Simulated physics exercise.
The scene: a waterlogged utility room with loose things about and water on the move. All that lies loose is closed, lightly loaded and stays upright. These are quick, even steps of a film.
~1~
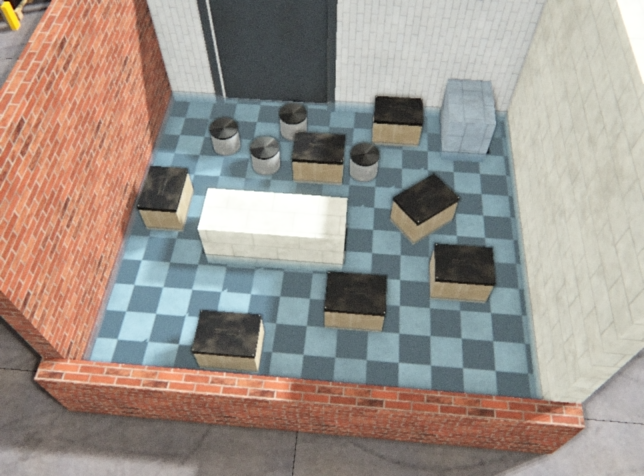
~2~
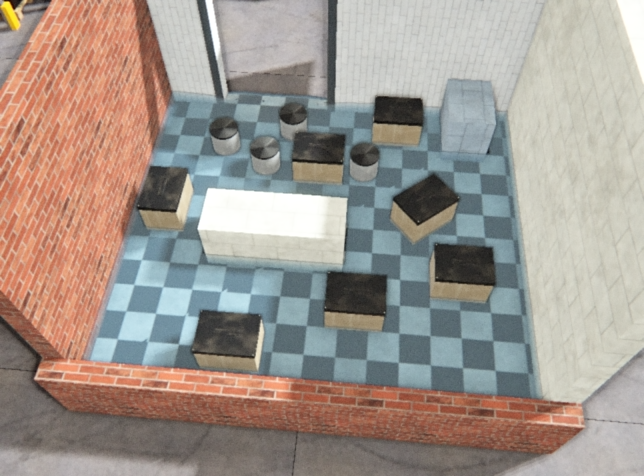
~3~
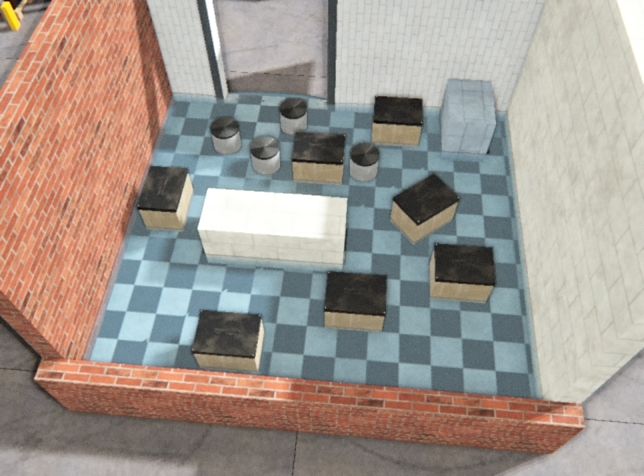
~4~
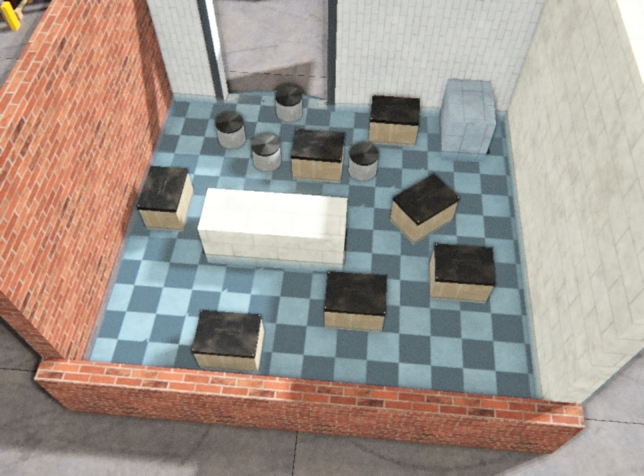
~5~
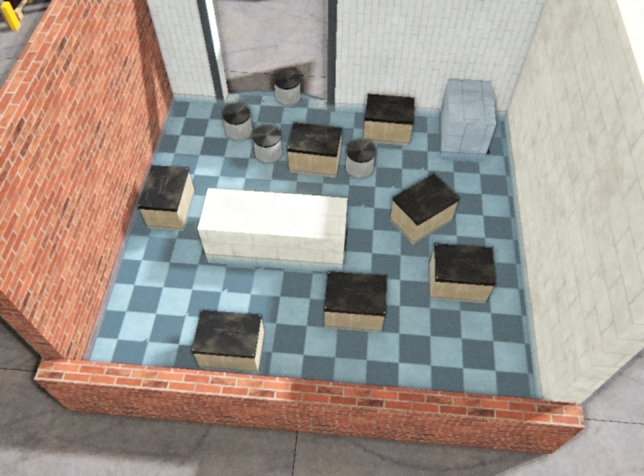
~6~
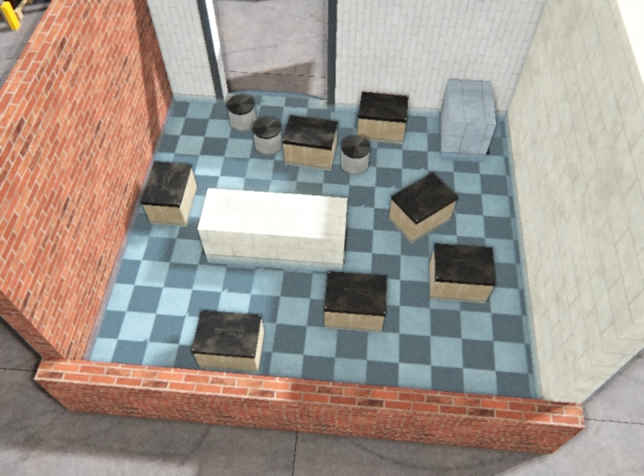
A dark door in the back wall of a blue-tiled room opens, leaving a gap, while the boxes and round pails stay still. Then the pail nearest the gap slides out through it and disappears, as the other pails and nearby boxes edge toward the opening and the large white block stays put.
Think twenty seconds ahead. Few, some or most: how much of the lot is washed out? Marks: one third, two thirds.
Share: Two thirds or more.
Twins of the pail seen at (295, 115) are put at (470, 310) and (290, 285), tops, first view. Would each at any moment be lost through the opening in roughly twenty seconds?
One after the other: Still in, kept in.
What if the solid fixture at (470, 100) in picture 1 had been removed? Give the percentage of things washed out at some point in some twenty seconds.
I make it 70 per cent.
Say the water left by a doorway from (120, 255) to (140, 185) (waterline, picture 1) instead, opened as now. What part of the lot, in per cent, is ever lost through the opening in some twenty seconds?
Near 50 in a hundred.
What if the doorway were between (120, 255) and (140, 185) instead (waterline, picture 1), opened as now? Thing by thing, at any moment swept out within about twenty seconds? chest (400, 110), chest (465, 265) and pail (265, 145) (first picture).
In turn: Left behind, kept in, gone.
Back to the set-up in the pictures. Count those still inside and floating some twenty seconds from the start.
That makes 2.
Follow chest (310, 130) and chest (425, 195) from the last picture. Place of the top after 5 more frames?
Close to (281, 89) and (396, 170).
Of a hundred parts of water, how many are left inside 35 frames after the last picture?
Some 48 per cent.
A moment on, 3 of 11 are out; 8 afloat.
Next, 7 of 11 are out; 4 afloat.
Later, 8 of 11 are out; 3 afloat.
In the end, 9 of 11 are out; 2 afloat.
